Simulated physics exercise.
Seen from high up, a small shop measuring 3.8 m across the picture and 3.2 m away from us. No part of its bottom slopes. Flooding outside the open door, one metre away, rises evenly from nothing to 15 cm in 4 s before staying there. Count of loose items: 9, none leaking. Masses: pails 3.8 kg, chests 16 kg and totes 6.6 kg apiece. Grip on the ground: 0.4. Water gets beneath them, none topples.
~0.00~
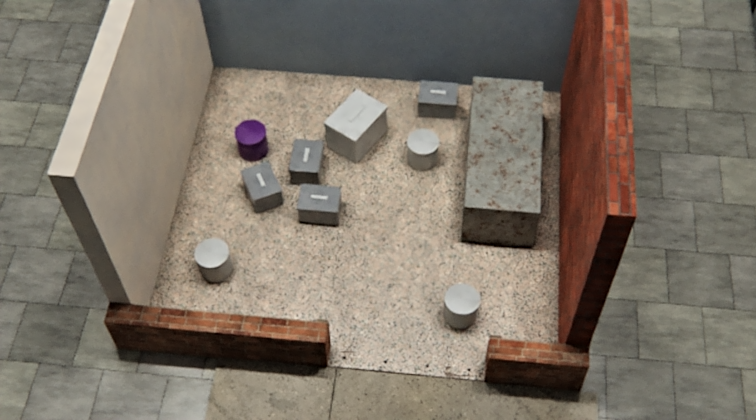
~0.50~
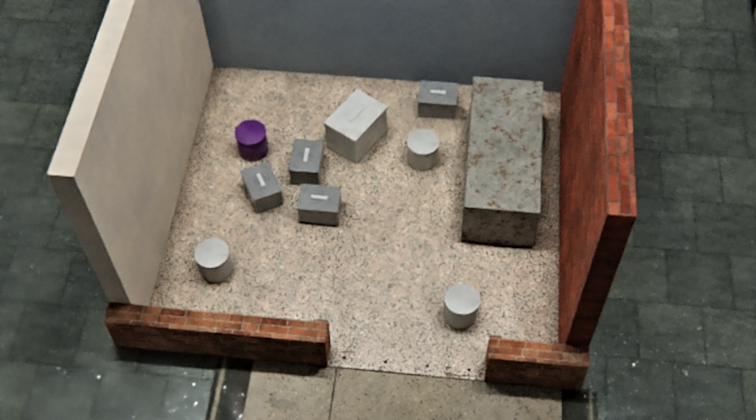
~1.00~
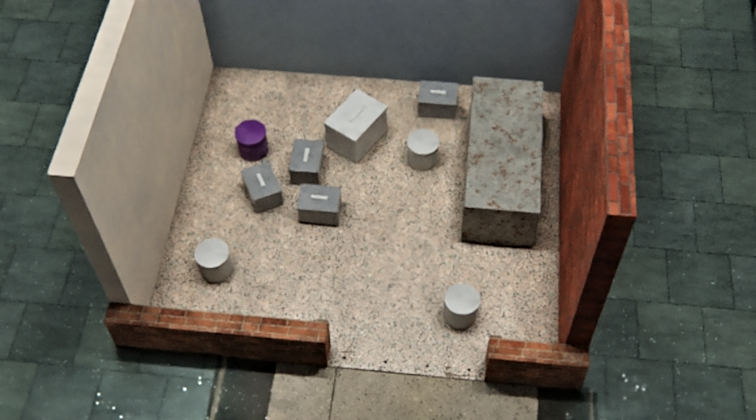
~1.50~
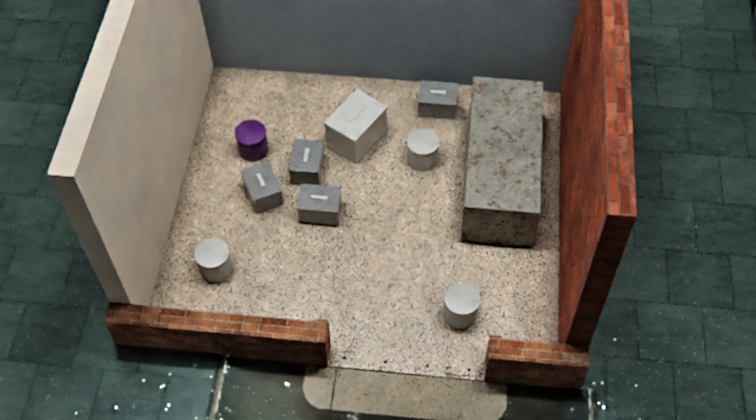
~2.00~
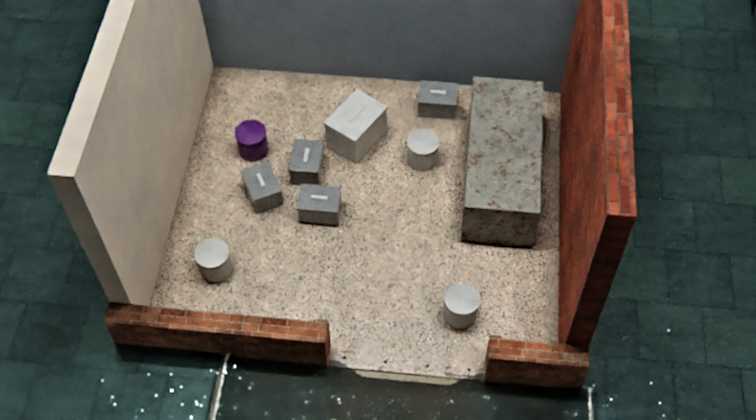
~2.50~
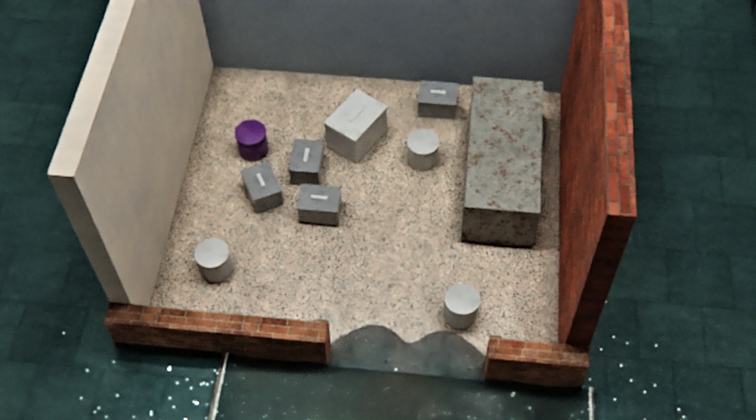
Dark water rising over paving around a small walled shop and starting through its front opening, the items inside staying still.
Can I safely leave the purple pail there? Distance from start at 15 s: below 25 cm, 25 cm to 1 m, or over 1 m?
Over 1 m.
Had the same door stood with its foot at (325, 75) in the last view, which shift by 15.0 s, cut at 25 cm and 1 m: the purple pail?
Observation: Purple pail large displacement.
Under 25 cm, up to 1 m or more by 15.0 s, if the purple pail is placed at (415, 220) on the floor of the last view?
So it journeys a long way.
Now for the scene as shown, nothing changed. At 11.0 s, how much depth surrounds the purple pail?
Depth approx. 10 cm.
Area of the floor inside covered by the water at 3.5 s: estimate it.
Wet area: Approx. 1.5 m2.
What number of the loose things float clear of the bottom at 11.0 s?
9.
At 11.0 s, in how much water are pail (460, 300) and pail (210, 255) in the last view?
9 and 5 cm.
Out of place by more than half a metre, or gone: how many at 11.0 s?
Answer: 5.
After 3.5 s the purple pail is near (250, 132), 0.0 m from its start, aground; 0 afloat.
After 6.8 s the purple pail is near (250, 132), 0.0 m from its start, aground; 4 afloat.
After 11.0 s the purple pail is near (216, 158), 0.5 m from its start, afloat; 9 afloat.
After 15.0 s the purple pail is near (243, 304), 2.0 m from its start, afloat; 9 afloat.
